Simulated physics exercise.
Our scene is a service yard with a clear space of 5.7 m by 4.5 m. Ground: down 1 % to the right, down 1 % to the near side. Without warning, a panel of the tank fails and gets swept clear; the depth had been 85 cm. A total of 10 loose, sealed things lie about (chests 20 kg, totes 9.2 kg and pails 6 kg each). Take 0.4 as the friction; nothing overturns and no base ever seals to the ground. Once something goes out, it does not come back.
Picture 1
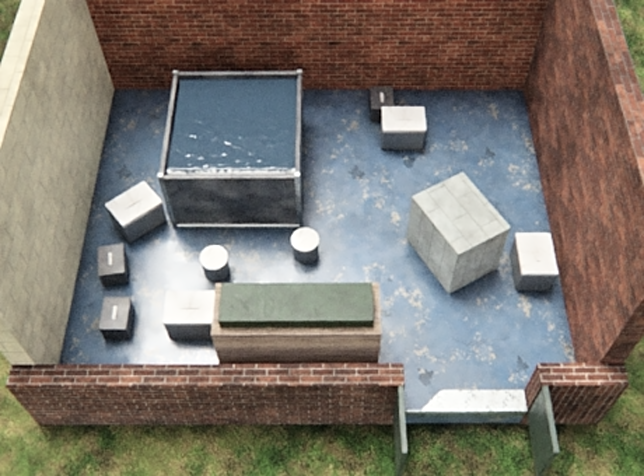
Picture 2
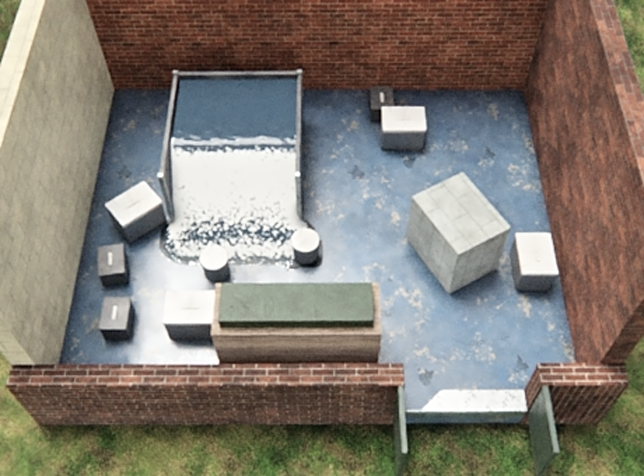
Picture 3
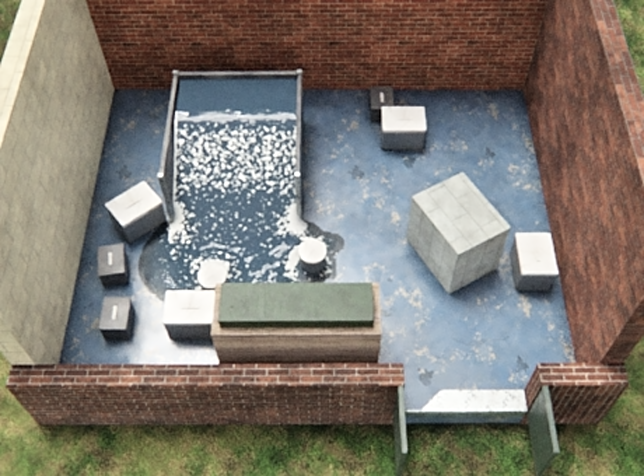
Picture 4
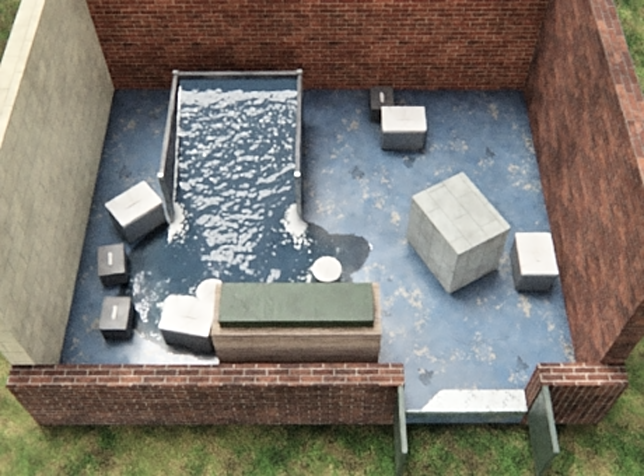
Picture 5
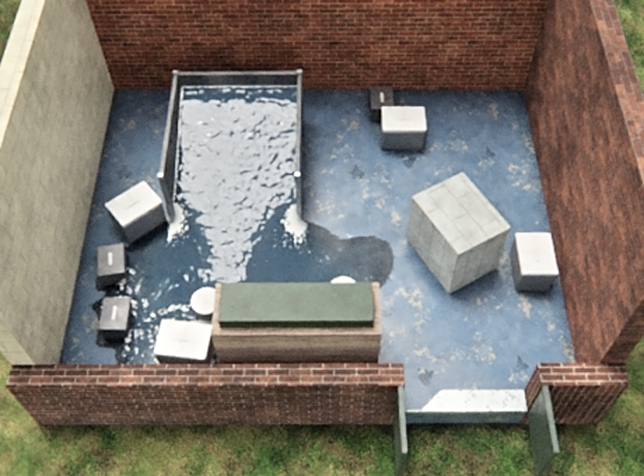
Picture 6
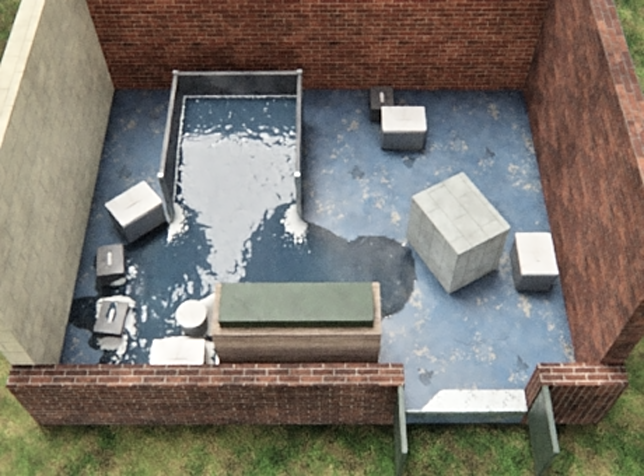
Water bursts from the tank's open near side, spreads across the yard and shifts nearby containers.
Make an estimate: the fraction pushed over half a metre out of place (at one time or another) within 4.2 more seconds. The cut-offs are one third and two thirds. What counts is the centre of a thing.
The share ends up at two thirds or past it.
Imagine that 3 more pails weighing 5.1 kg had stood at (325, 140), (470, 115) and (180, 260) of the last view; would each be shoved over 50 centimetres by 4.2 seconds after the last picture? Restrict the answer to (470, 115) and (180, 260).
In that order: Less, past it.
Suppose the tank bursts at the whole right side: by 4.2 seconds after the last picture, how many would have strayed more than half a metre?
Result: 5 of them.
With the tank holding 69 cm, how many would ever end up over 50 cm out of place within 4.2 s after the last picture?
Under that setup the answer is 7.
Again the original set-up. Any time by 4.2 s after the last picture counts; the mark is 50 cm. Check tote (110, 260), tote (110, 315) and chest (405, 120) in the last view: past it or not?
Well, in turn that's topping it, topping it, not reaching it.
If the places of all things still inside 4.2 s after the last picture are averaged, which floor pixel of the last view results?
Centre of the remaining things: Roughly (289, 147).
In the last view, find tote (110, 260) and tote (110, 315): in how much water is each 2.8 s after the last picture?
Depths: Near 14 cm, then near 13 cm.
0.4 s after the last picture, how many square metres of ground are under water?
About 9.0 m2.
Then, 0.4 s after the last picture 4 of 10 are over 50 cm from their spots; 3 afloat.
Then, 1.5 s after the last picture 5 of 10 are over 50 cm from their spots; 4 afloat.
Then, 2.8 s after the last picture 6 of 10 are over 50 cm from their spots; 5 afloat.
Then, 4.2 s after the last picture 8 of 10 are over 50 cm from their spots, and 8 have been at some point; 5 afloat.
